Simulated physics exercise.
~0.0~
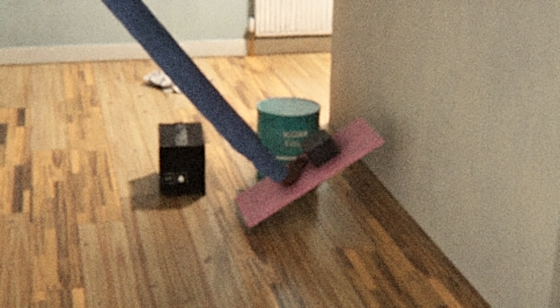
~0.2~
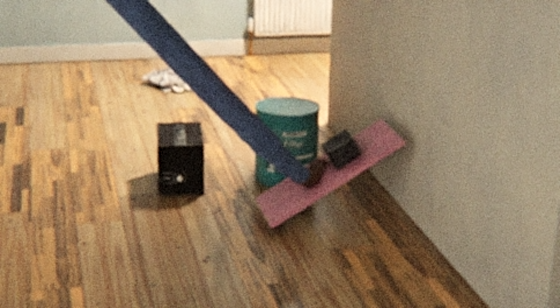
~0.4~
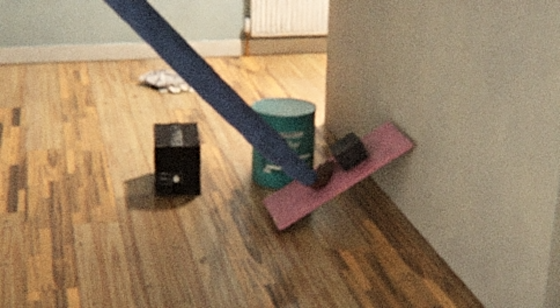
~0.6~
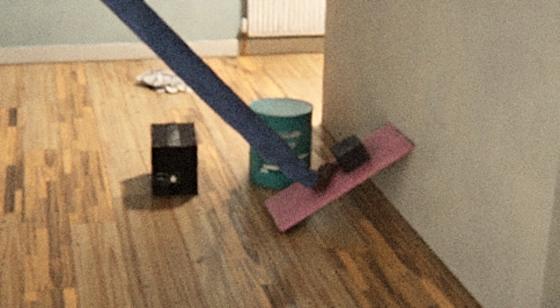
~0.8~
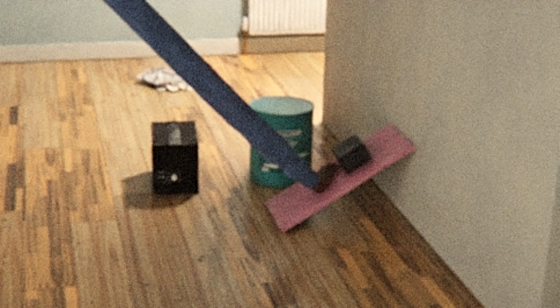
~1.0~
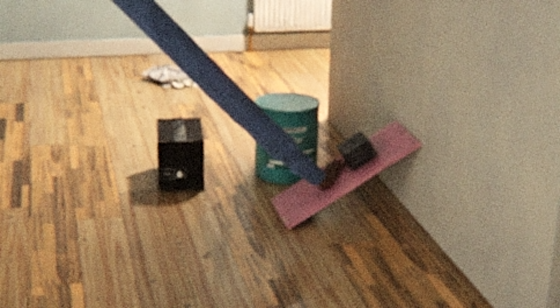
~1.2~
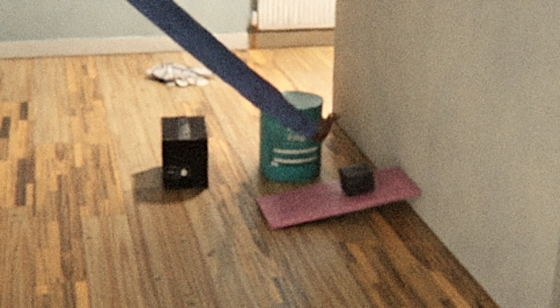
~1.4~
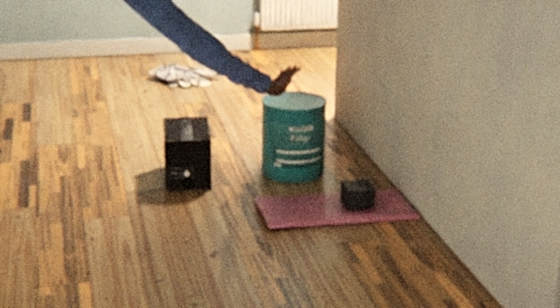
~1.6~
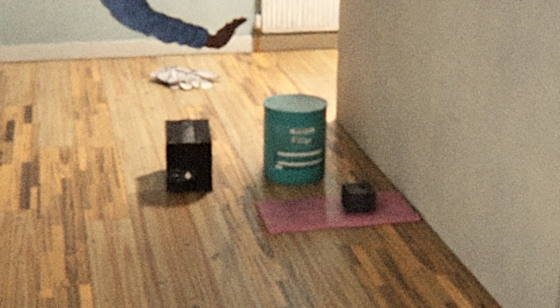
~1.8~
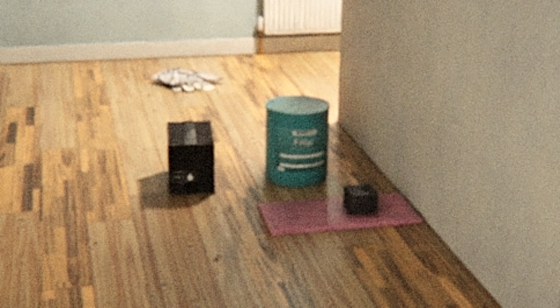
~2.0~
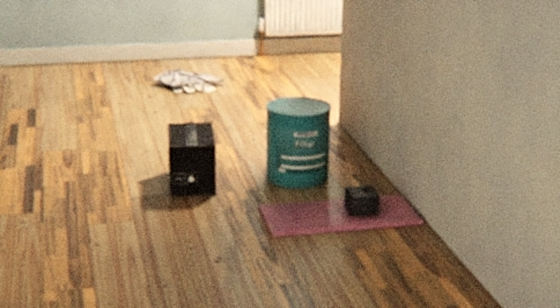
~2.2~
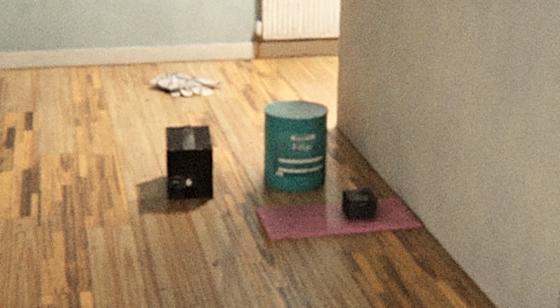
A room with a wood-strip floor is seen from slightly above by a gently swaying camera, with a grey wall on the right and a pale radiator at the back. A black box stands left of centre, a turquoise pail stands nearer the wall, and a crumpled whitish item lies behind them. A blue-sleeved arm reaches in from the upper left and moves a tilted pink board, with a small dark block on it, rightward against the wall. The hand lets go and withdraws, and the board slips down. It ends flat on the floor before the pail, the block still on top.
